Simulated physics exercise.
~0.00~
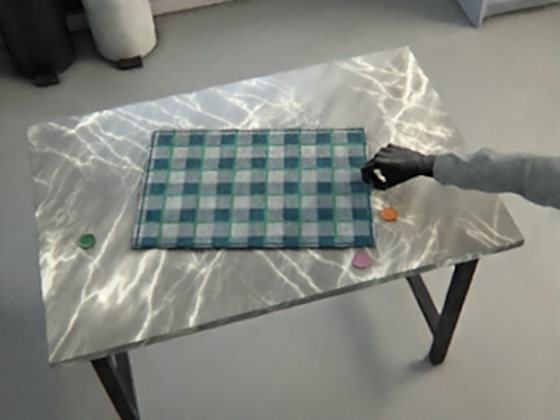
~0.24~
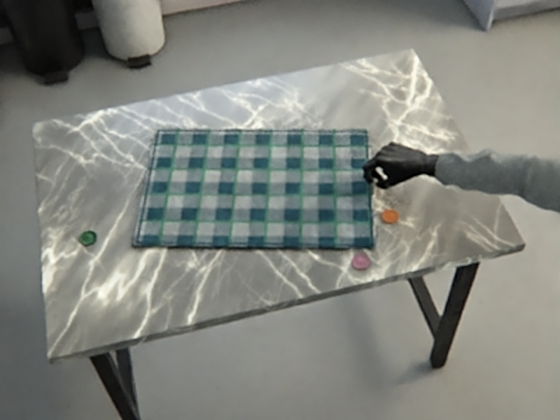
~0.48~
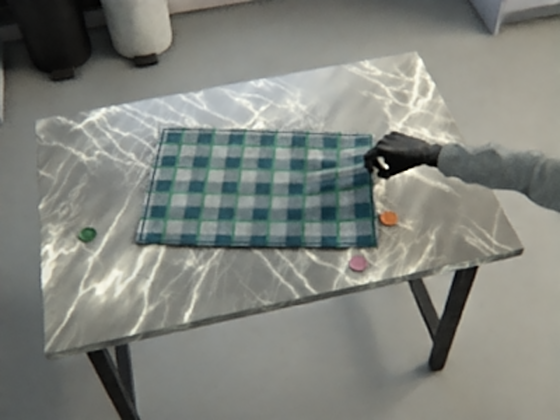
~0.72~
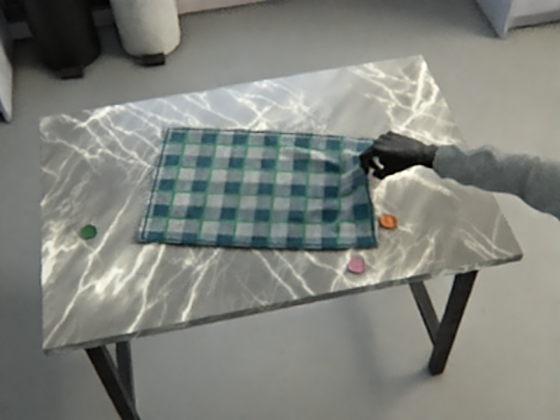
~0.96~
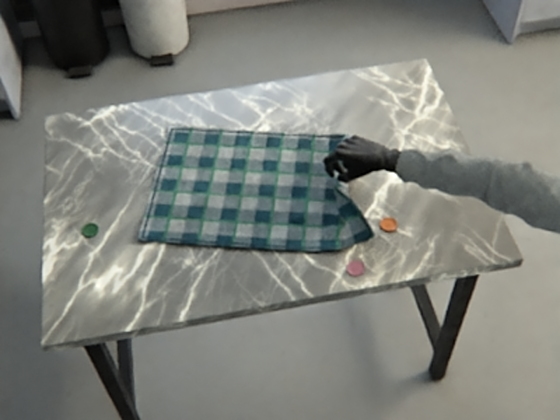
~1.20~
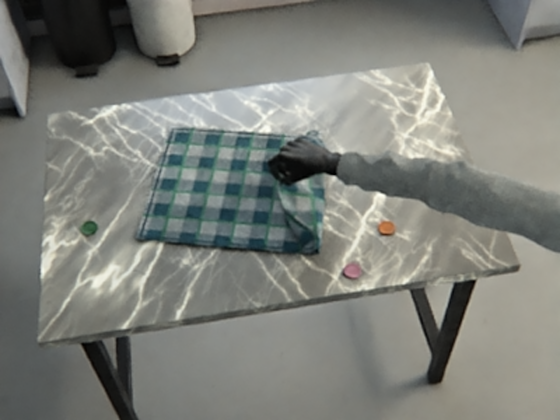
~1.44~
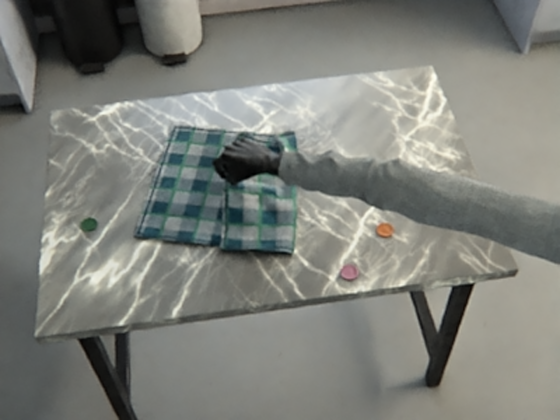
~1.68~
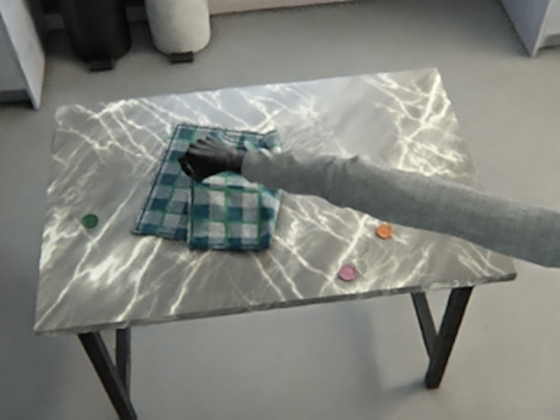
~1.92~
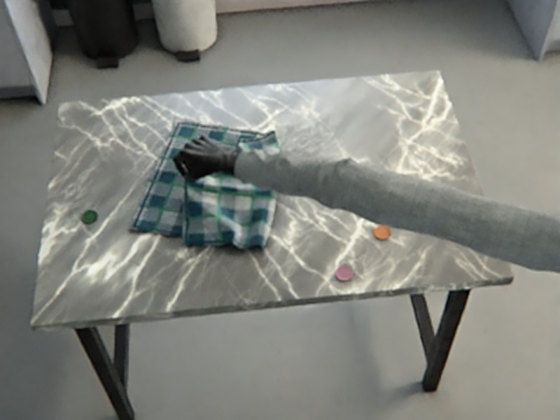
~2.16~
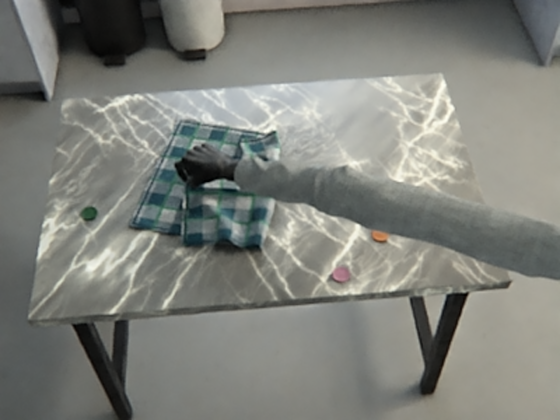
Gloved hand folding a teal checked tea towel leftward on a marbled table, its fingers still at the rumpled fold, three discs uncovered.
